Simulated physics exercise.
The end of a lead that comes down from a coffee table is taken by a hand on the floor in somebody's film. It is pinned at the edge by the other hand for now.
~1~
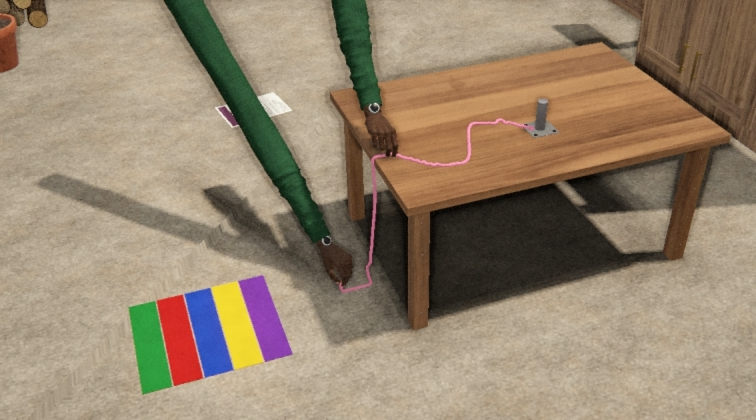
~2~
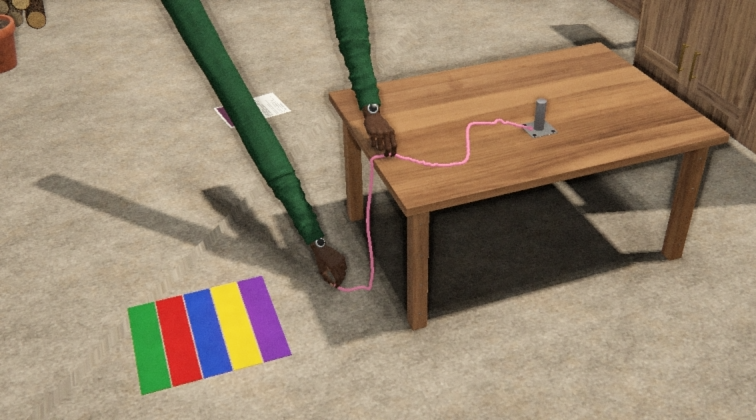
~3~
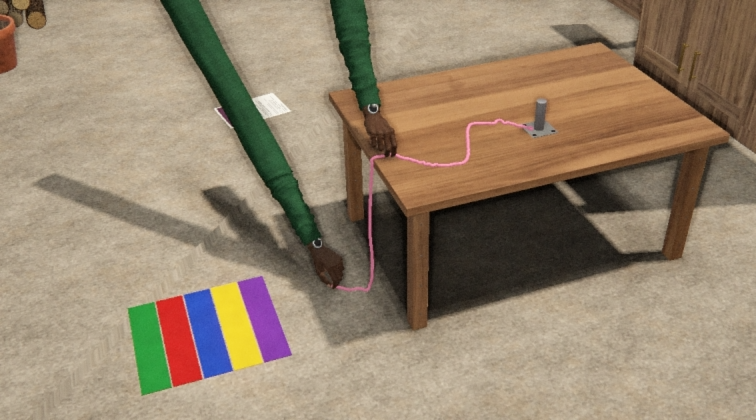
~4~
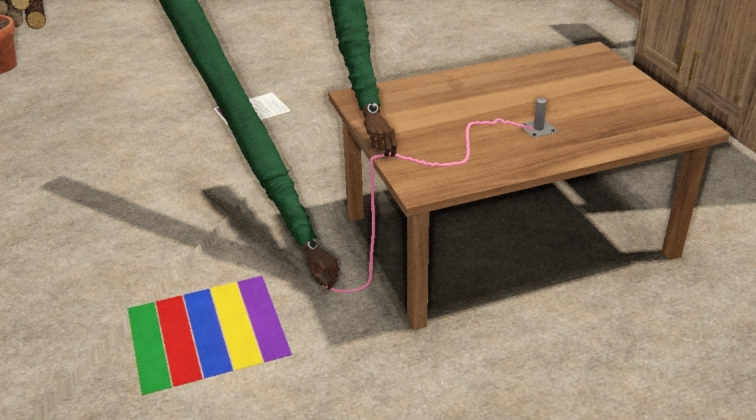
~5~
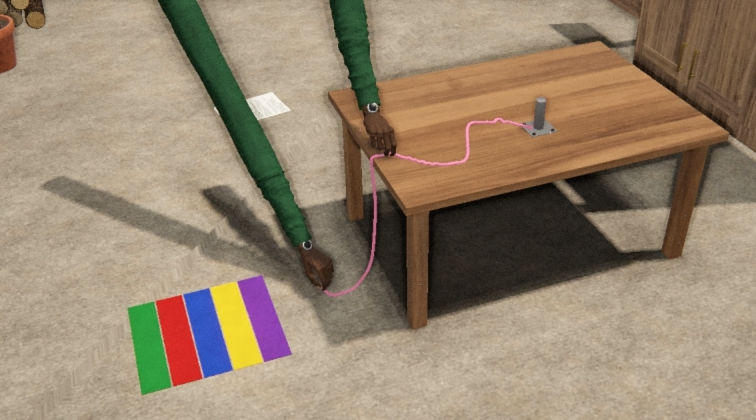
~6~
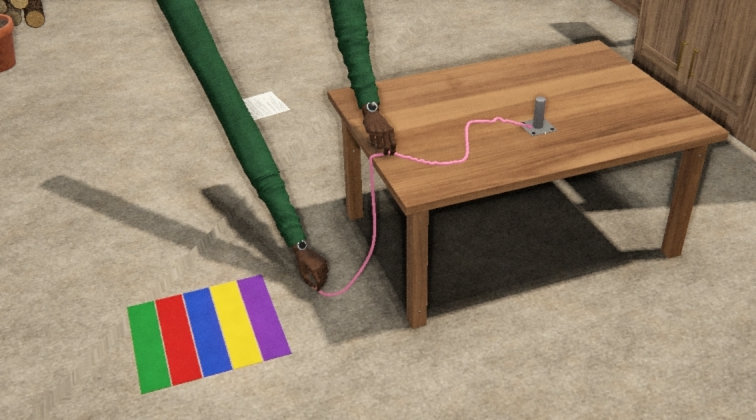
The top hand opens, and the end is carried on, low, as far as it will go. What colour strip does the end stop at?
Green.
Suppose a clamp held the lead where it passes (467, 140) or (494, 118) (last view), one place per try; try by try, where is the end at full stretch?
In order of the tries, close to (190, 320) and close to (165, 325).
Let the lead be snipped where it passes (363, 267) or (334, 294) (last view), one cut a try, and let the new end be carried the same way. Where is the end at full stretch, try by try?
I'd say somewhere near (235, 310) the first time and near (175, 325) the second time.
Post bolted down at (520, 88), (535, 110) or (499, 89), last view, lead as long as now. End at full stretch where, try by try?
Approximate places, in that order: (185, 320), (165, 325), (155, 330).
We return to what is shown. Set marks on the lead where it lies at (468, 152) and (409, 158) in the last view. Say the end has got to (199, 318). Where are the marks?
About (410, 154) for the first point; the other lies about (365, 196).
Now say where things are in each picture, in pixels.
End (341, 283); purple (274, 342); yellow (245, 350); blue (215, 358); red (185, 365); green (154, 373), in the first frame.
End (335, 285); lead through (503, 122) (467, 139) (436, 165) (376, 158) (368, 219) (372, 271), in the second frame.
End (332, 286), in the third frame.
End (327, 287); lead through (502, 121) (467, 139) (436, 164) (376, 158) (373, 218) (371, 270), in the fourth frame.
End (322, 288), in the fifth frame.
End (316, 288); lead through (502, 120) (467, 137) (435, 163) (375, 156) (374, 216) (363, 268), in the sixth frame.
Soon after, end near (199, 318); over blue.
After that, end near (166, 326); over red.
At the stop, end near (146, 331); over green. Over green.
